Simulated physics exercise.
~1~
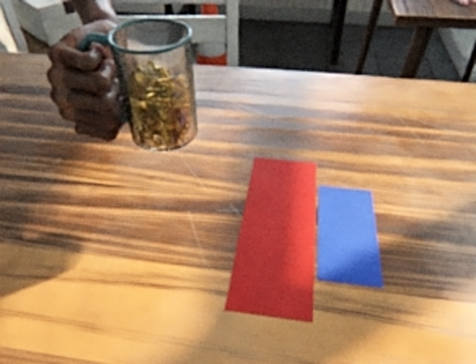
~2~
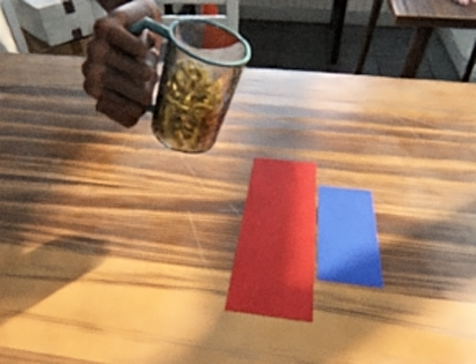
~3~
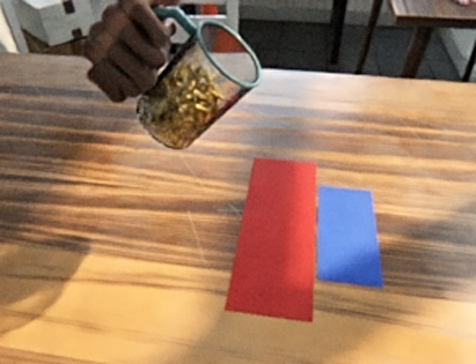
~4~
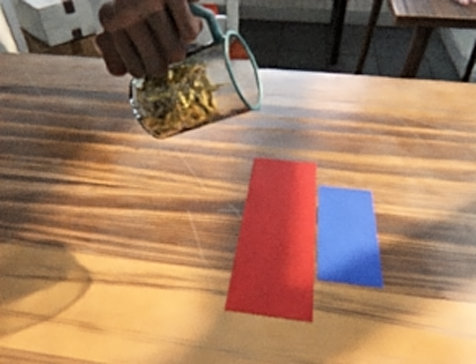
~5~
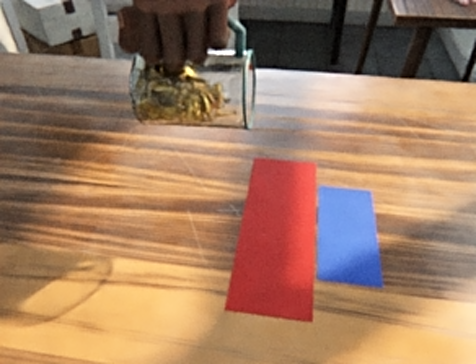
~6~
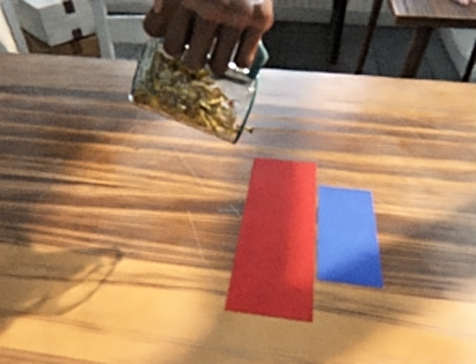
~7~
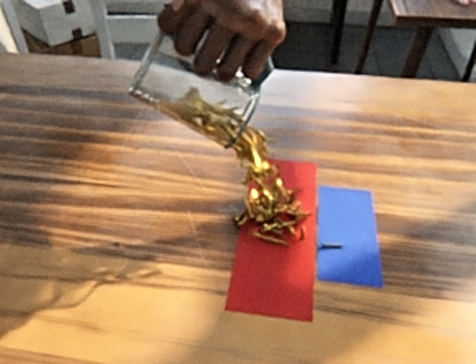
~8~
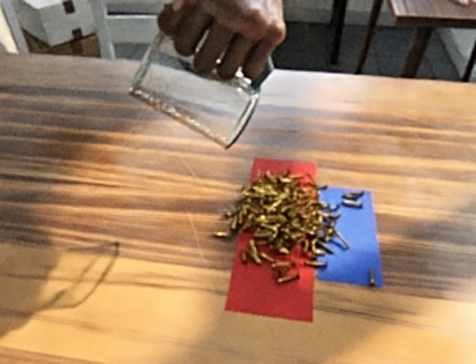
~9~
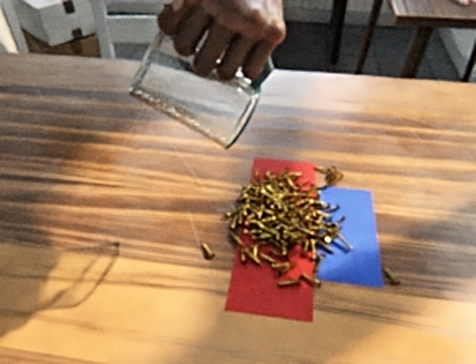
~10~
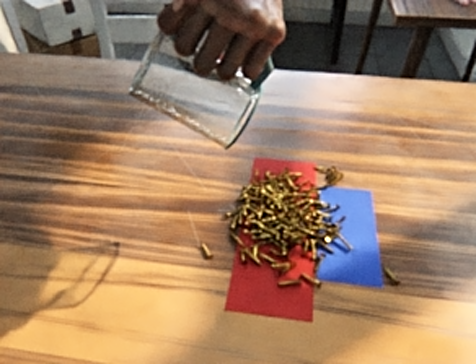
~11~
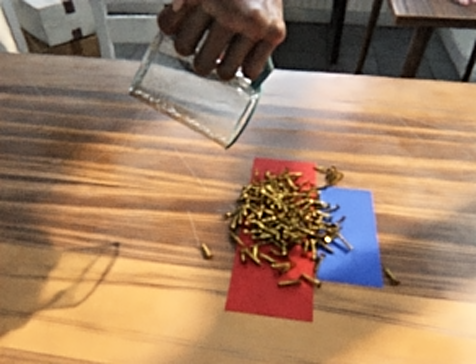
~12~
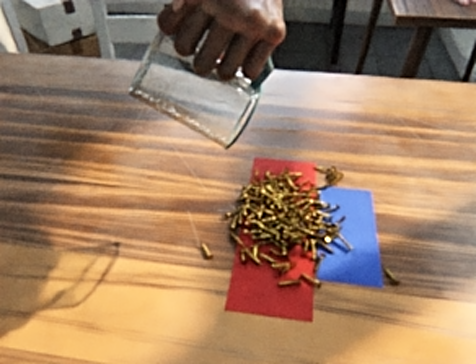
At a wooden table, a hand moved a clear mug of small brass-coloured screws slightly right and tipped it until they poured into a heap, mostly on the red mat, some reaching the blue, a few on bare wood, leaving the held mug empty.
